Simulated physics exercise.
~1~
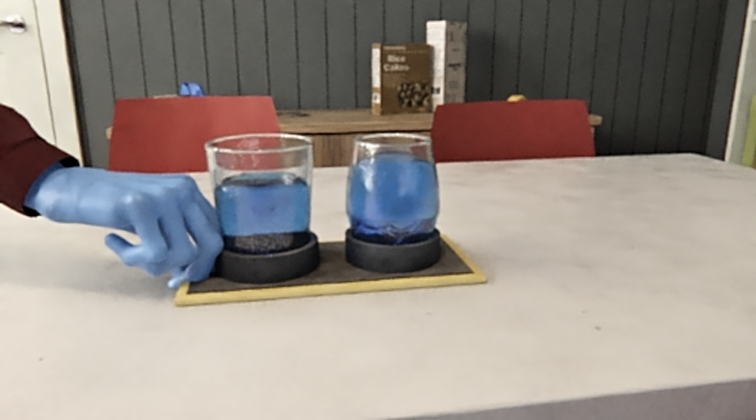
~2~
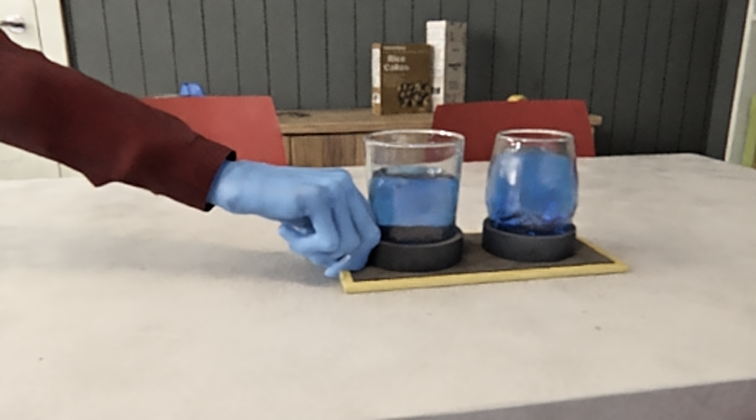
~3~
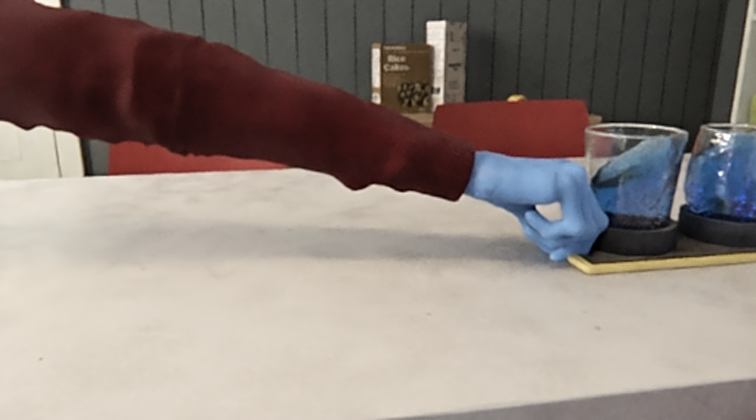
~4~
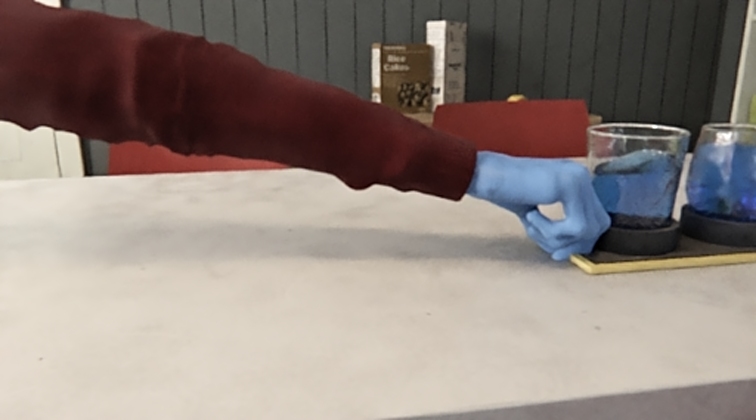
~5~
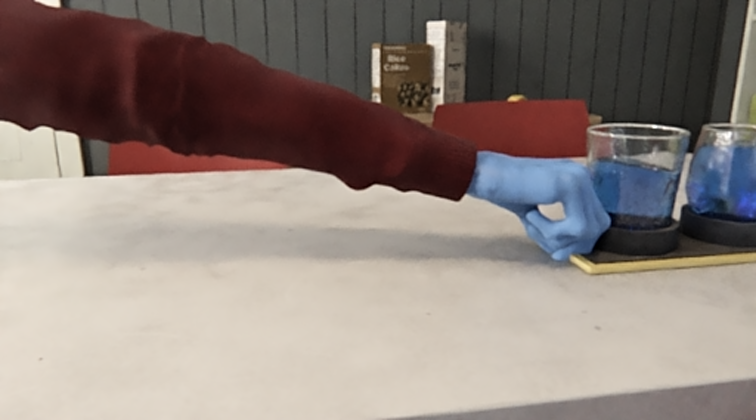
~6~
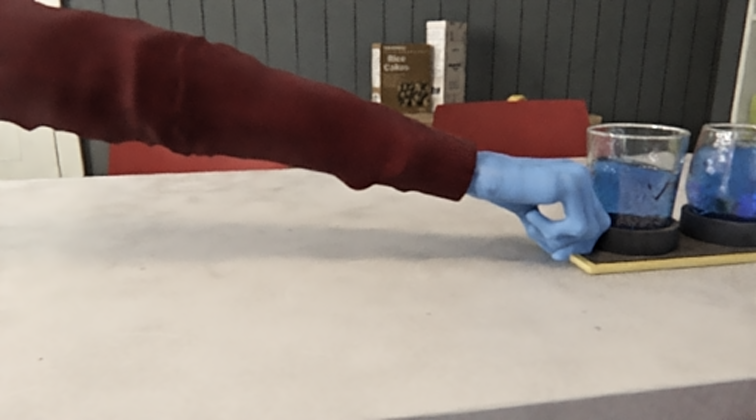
A blue-gloved hand pushing a tray with two glasses of blue water rightward across a table, then holding still as the water sloshes.
